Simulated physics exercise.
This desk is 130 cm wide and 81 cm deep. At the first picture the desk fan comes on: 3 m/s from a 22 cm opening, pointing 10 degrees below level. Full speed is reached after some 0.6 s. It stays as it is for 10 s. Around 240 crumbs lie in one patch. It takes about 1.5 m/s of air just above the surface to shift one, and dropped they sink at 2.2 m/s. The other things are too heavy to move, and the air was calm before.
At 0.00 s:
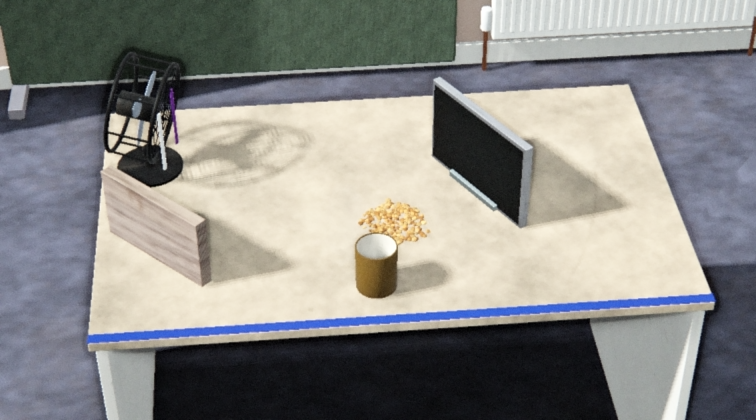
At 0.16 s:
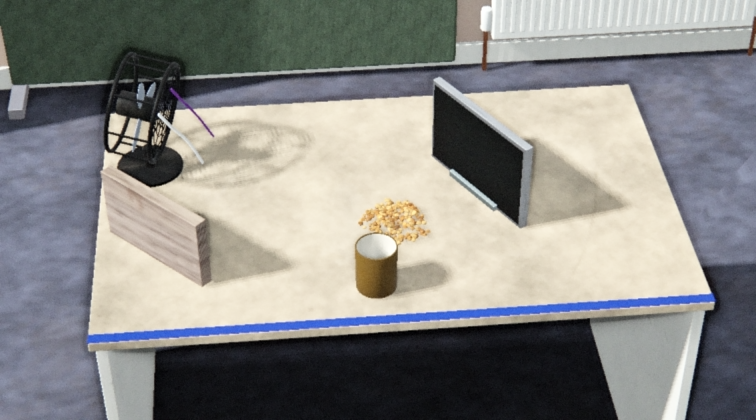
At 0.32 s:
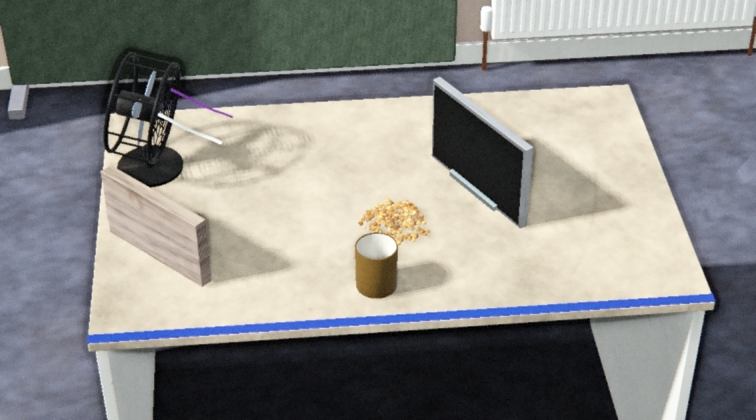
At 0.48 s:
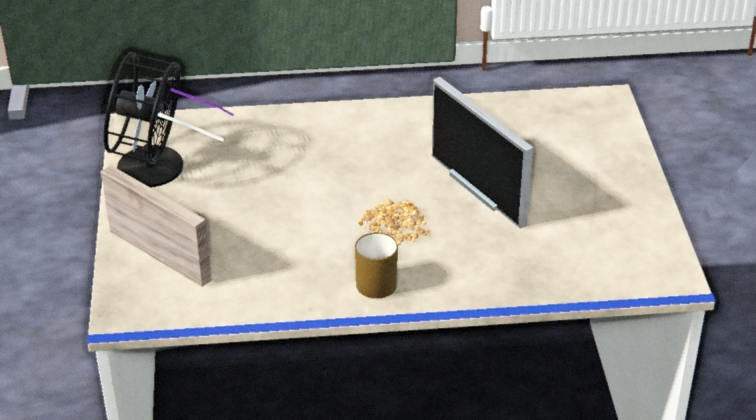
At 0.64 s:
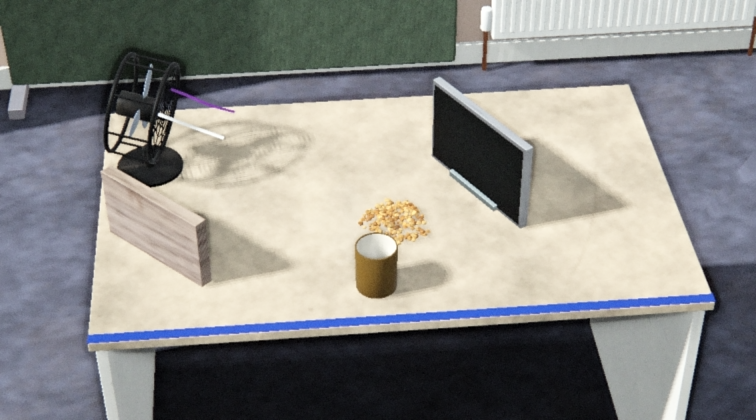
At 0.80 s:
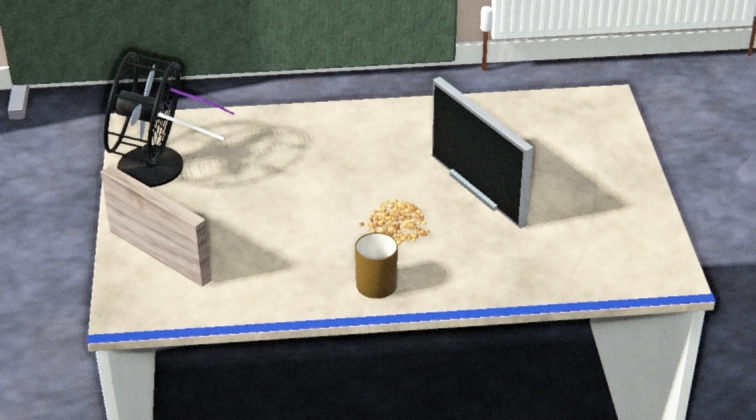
The streamers on a black desk fan lifted and blew out toward the right as its blades spun, and then a few crumbs shifted in the patch behind a mug, beside an upright screen.
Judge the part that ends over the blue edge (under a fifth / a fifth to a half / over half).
Of the crumbs, more than half end over the blue edge.
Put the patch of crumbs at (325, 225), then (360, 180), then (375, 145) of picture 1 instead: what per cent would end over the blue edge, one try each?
In turn about 70 %, 60 %, 0 %.
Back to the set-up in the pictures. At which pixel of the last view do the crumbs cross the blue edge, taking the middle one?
At about (553, 313).
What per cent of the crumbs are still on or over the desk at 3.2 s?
Some 0 per cent.
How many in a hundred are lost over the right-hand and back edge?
About 0 % right-hand, 0 % back.
After 2.0 s, 100 % are over the blue edge; 100 % have settled or left.
After 3.2 s, 100 % are over the blue edge; 100 % have settled or left.
After 5.5 s, 100 % are over the blue edge; 100 % have settled or left.
After 10.0 s, at the end, 100 % are over the blue edge.
